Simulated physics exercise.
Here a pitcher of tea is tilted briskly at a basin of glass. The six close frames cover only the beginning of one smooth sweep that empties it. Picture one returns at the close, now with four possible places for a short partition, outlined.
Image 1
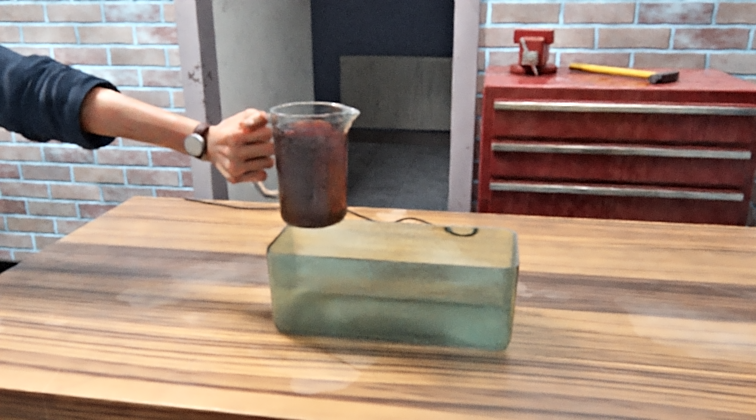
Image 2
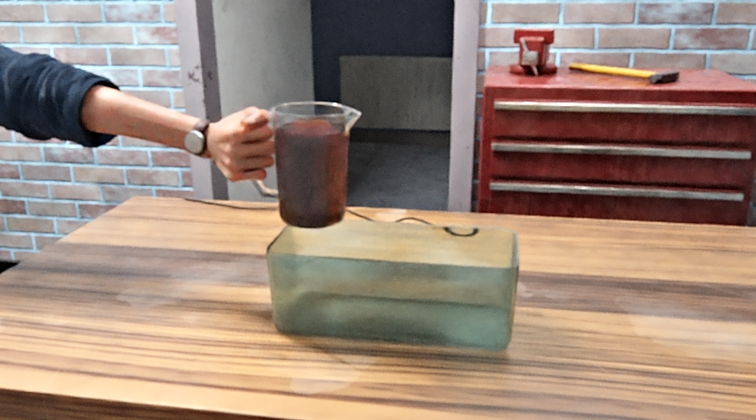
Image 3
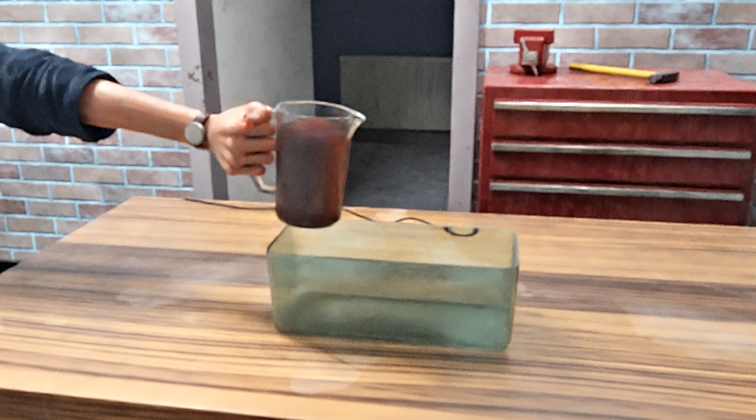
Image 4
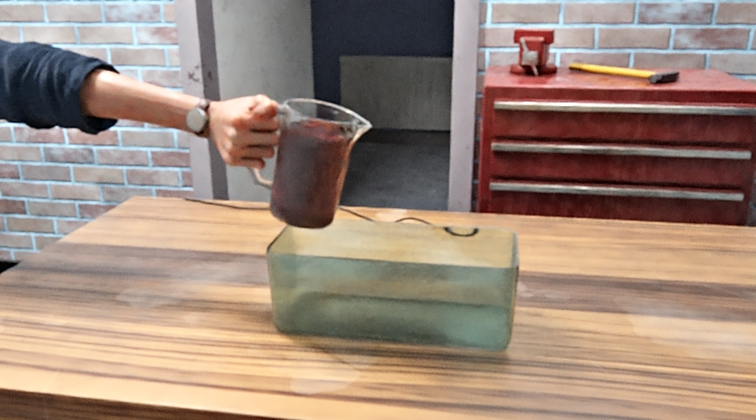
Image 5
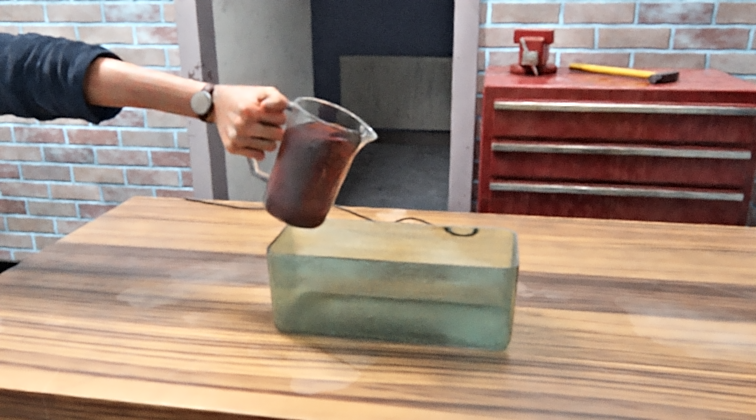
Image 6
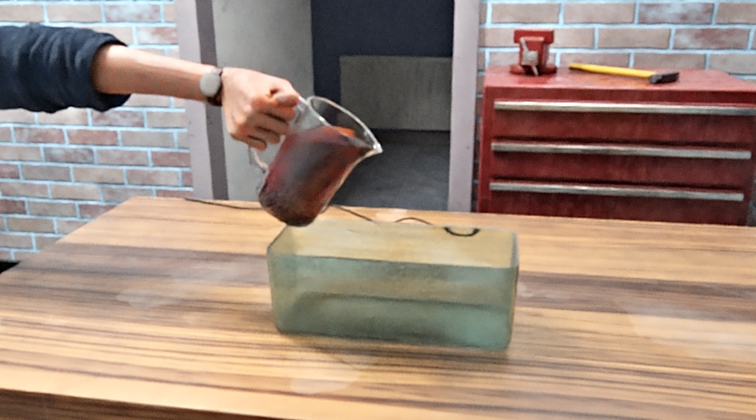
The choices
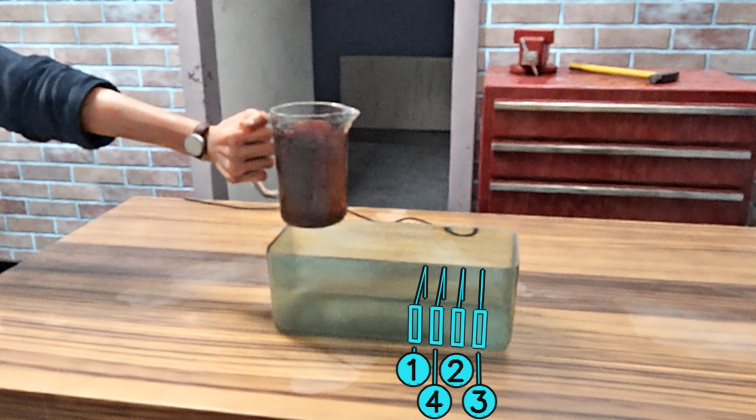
A hand held a clear pitcher of dark reddish tea upright above a glass basin on a striped wooden table, then tilted it steadily to the right, with the tea still inside.
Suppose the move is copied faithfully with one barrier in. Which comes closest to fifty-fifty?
The best place is 1.
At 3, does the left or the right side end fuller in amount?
The left side.
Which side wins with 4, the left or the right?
The left side.
In cyan, 1 at (414, 348); 2 at (456, 351); 3 at (478, 353); 4 at (435, 349).
Choosing 1, about 53 % ends left of the wall and 46 % right of it.
Choosing 2, about 94 % ends left of the wall and 4 % right of it.
Choosing 3, about 93 % ends left of the wall and 6 % right of it.
Choosing 4, about 94 % ends left of the wall and 4 % right of it.
